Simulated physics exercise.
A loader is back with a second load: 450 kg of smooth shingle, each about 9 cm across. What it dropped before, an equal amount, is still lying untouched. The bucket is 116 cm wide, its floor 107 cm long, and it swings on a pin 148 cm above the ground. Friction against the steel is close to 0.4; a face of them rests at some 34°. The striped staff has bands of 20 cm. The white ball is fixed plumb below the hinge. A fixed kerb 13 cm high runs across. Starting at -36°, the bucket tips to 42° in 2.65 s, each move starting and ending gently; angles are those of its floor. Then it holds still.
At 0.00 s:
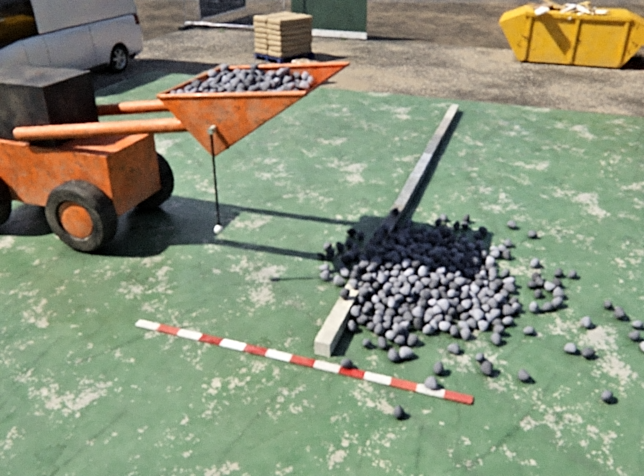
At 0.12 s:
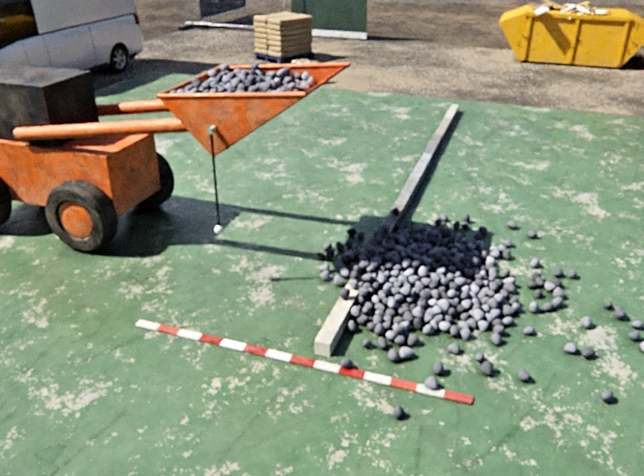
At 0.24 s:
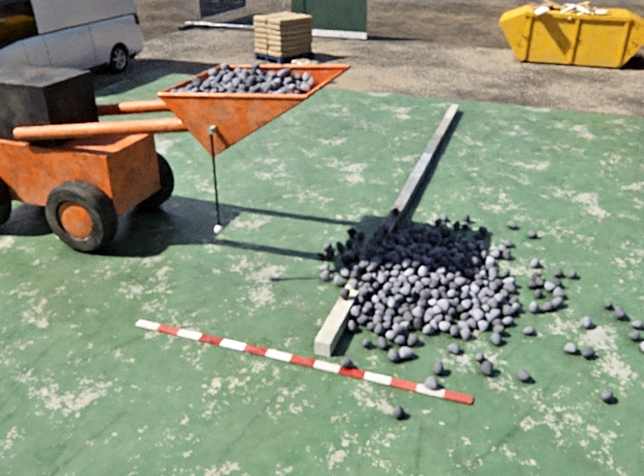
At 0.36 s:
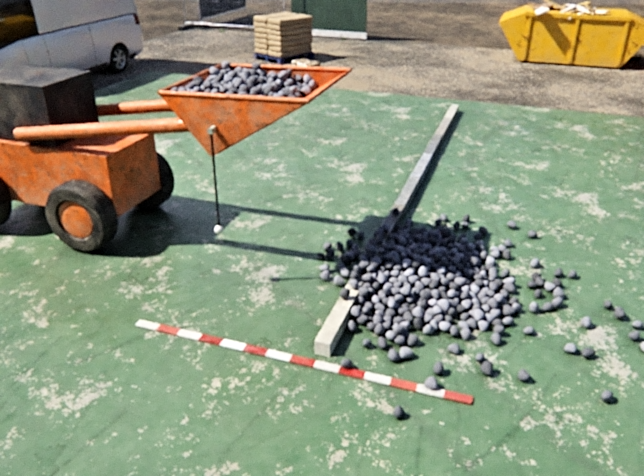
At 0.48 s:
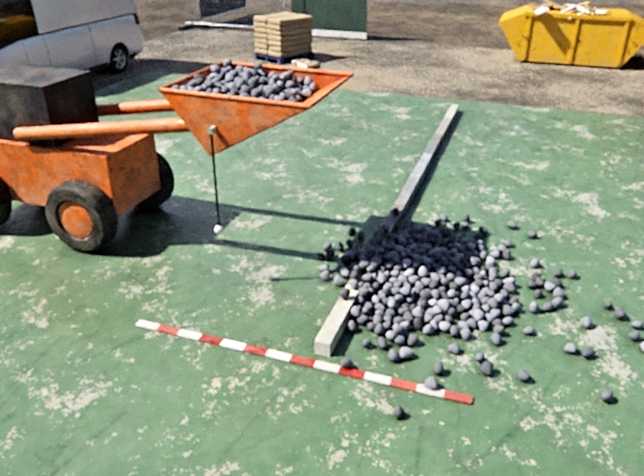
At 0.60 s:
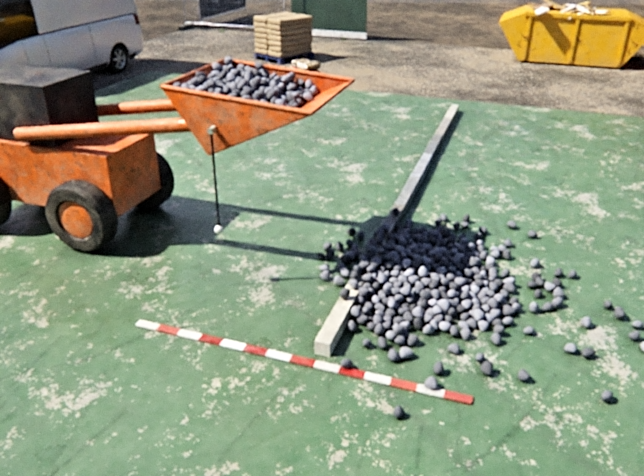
An orange bucket loaded with grey stones tilting slightly on its wheeled machine, beside a still stone pile and striped staff.
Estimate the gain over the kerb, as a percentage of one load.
About 17 per cent.
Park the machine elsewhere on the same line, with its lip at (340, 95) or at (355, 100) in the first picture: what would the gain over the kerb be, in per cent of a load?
Near 55 per cent from the first place, 85 from the second.
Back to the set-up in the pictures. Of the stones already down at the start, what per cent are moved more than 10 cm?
About 5 per cent.
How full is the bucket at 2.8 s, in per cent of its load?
Roughly 0 per cent is still inside.
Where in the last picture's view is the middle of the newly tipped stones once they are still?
Around (344, 256).
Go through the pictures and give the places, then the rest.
In the first picture, the bucket is at -36°, its lip at (306, 94); the top of the load is at (261, 75). The earlier load is highest near (401, 262), 20 cm above ground level, 7 % on this side of the kerb, 93 % over the kerb.
In the second picture, lip at (306, 95), floor tilted -36°, highest stones at (261, 75); the stones move at 0.0 m/s on average.
In the third picture, the bucket is at -34°, its lip at (307, 97); the top of the load is at (262, 75); the stones move at 0.1 m/s on average.
In the fourth picture, lip at (309, 101), floor tilted -32°, highest stones at (256, 74); the stones move at 0.1 m/s on average.
In the fifth picture, lip at (311, 107), floor tilted -29°, highest stones at (241, 73); the stones move at 0.1 m/s on average.
In the sixth picture, the bucket is at -26°, its lip at (312, 113); the top of the load is at (239, 71); the stones move at 0.1 m/s on average.
After 2.0 s the floor is at 30°; in per cent of one load, 87 in the bucket, 20 on this side of the kerb, 93 over the kerb; the foremost stones are at (637, 341).
After 2.8 s the floor is at 42°; in per cent of one load, 2 in the bucket, 92 on this side of the kerb, 105 over the kerb; the foremost stones are at (637, 341).
After 3.1 s the floor is at 42°; in per cent of one load, 0 in the bucket, 90 on this side of the kerb, 109 over the kerb; the foremost stones are at (637, 341).
After 5.9 s the floor is at 42°; in per cent of one load, 0 in the bucket, 90 on this side of the kerb, 110 over the kerb; the foremost stones are at (637, 341). Net gain over the kerb, 17.
